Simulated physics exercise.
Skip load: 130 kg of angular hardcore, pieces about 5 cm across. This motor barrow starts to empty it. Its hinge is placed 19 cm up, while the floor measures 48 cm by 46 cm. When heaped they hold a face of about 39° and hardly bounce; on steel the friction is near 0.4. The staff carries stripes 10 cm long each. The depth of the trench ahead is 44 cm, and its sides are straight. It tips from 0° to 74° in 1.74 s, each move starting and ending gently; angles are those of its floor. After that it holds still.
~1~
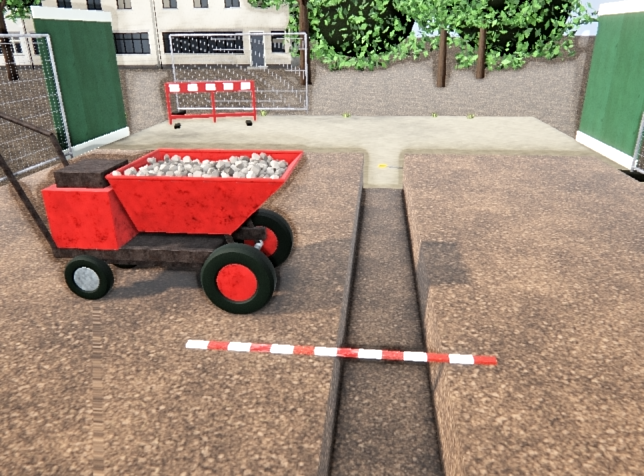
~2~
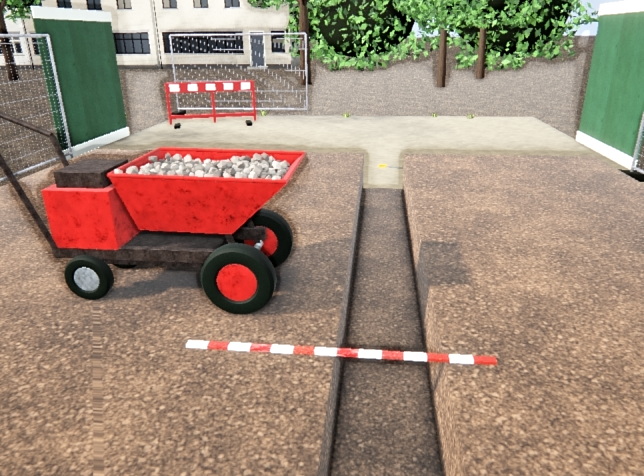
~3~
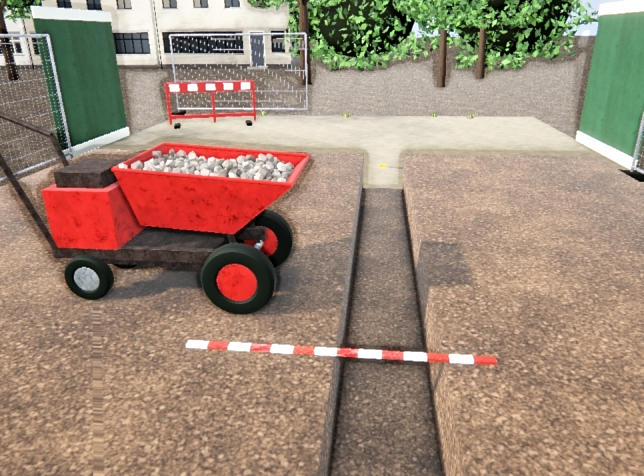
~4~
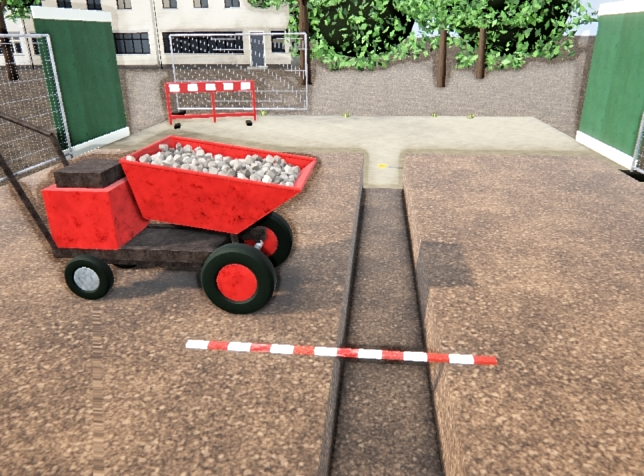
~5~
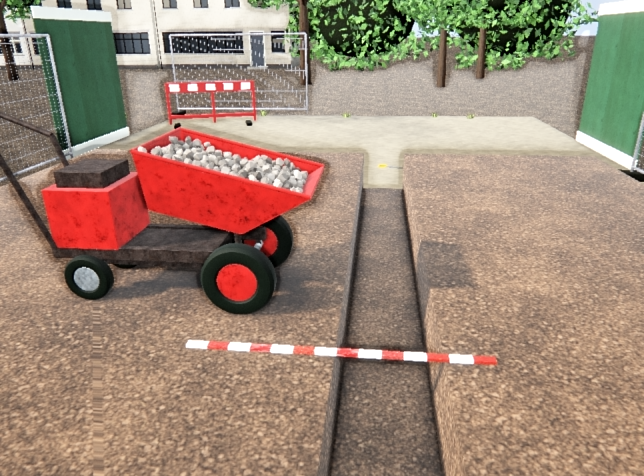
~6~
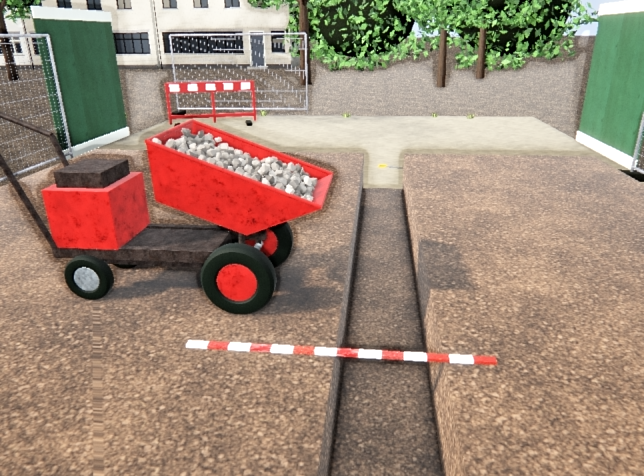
A red motor barrow's skip, loaded with stones, tilts steadily toward the right beside a trench.
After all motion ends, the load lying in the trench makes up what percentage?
It makes up about 100 per cent.
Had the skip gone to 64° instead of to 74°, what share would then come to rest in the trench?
About 90%.
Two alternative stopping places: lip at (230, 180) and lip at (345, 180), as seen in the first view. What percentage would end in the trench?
Result: Close to 45 then close to 70 per cent.
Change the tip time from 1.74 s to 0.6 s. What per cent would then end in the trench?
100 %.
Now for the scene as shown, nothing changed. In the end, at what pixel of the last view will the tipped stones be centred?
Around (394, 348).
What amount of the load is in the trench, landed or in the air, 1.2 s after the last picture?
About 55 per cent by then.
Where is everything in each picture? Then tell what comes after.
The skip is at 0°, its lip at (284, 181); the top of the load is at (237, 162), in the first frame.
The skip is at 1°, its lip at (286, 182); the top of the load is at (210, 160), in the second frame.
Lip at (292, 185), floor tilted 4°, highest stones at (201, 158), in the third frame.
Lip at (300, 190), floor tilted 8°, highest stones at (182, 153), in the fourth frame.
Lip at (310, 198), floor tilted 14°, highest stones at (185, 145), in the fifth frame.
The skip is at 20°, its lip at (321, 208); the top of the load is at (191, 138), in the sixth frame.
Then, 0.7 s after the last picture the floor is at 62°, 99 % in the skip, 1 % in the trench; the foremost stones are at (374, 272).
Then, 1.2 s after the last picture the floor is at 74°, 46 % in the skip, 54 % in the trench; the foremost stones are at (425, 345).
Then, 1.6 s after the last picture the floor is at 74°, 13 % in the skip, 87 % in the trench; the foremost stones are at (425, 350).
Then, 3.5 s after the last picture the floor is at 74°, 0 % in the skip, 100 % in the trench; the foremost stones are at (423, 339).
